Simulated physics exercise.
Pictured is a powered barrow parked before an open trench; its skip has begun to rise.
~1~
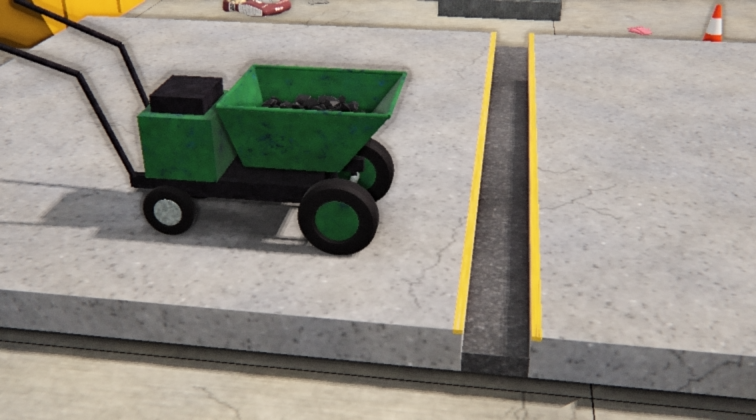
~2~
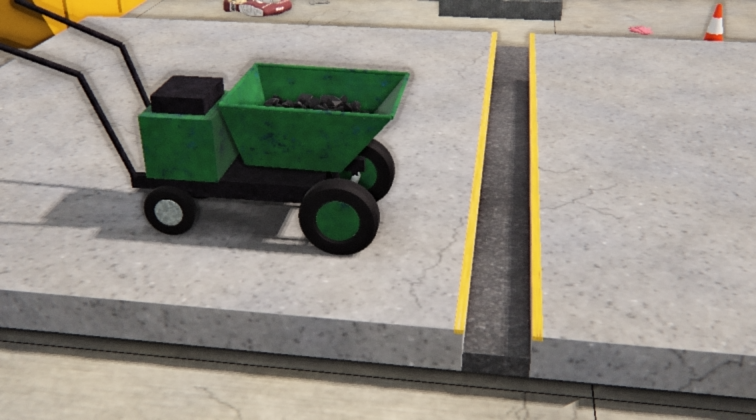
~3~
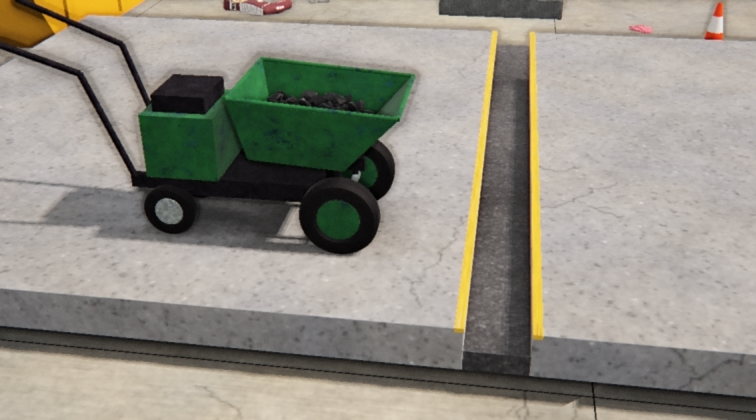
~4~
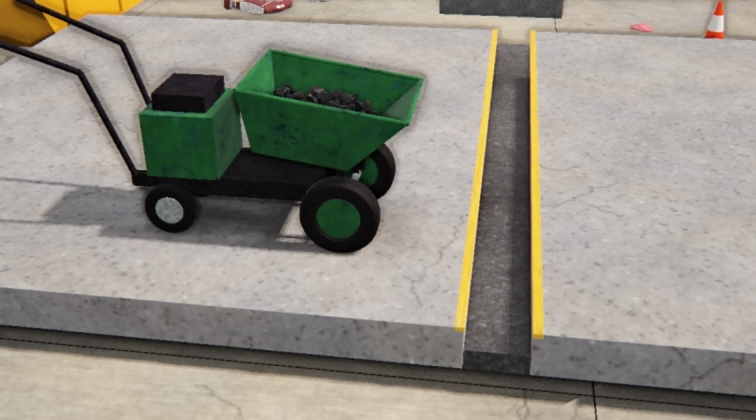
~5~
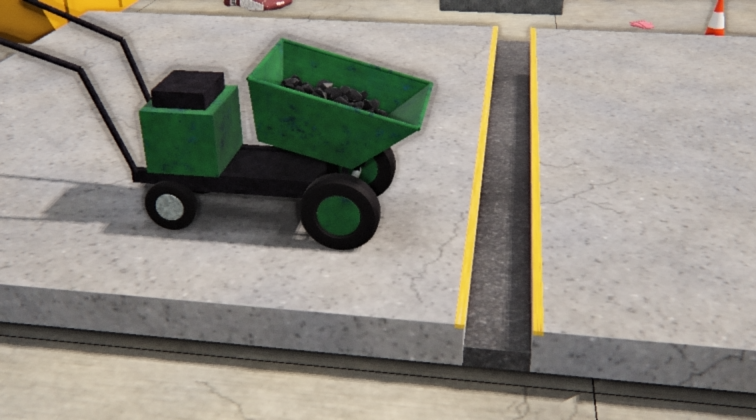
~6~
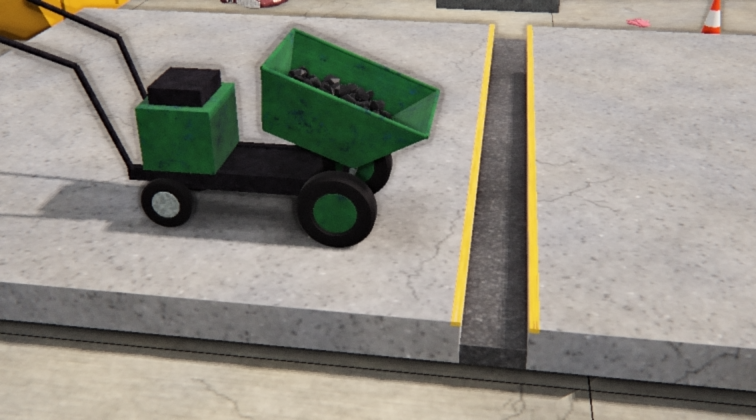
The green skip of a powered barrow, loaded with dark lumps, tilts gradually forward to the right, its rear rising while the wheels stay in place on a concrete slab beside a narrow, yellow-edged trench.
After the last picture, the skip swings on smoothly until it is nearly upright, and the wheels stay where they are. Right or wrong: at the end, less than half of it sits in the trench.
Wrong.
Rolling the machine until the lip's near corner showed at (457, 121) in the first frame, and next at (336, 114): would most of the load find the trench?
First spot a minority of it, second spot a minority of it.
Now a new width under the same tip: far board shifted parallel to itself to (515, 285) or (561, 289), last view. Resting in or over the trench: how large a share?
I'd expect close to 60 in a hundred and then close to 80 in a hundred.
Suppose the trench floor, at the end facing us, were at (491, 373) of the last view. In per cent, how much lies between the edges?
It comes out near 100 percent.
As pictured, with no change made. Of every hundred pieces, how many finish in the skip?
I'd say close to 20 percent.
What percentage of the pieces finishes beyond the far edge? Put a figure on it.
Roughly 0 percent of the pieces, I think.
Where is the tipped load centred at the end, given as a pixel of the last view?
Centre at rest: Close to (494, 241).
Shortly afterwards, skip tipped steeply; the whole lot in the skip.
Next, skip tipped right over; the bulk in the skip; only a few short of the trench; near a quarter in or heaped over the trench.
Some moments later, skip tipped right over; near a quarter in the skip; only a few short of the trench; the bulk in or heaped over the trench.
In the end, skip tipped right over; near a quarter in the skip; a little short of the trench; the bulk in or heaped over the trench; none at all beyond it.
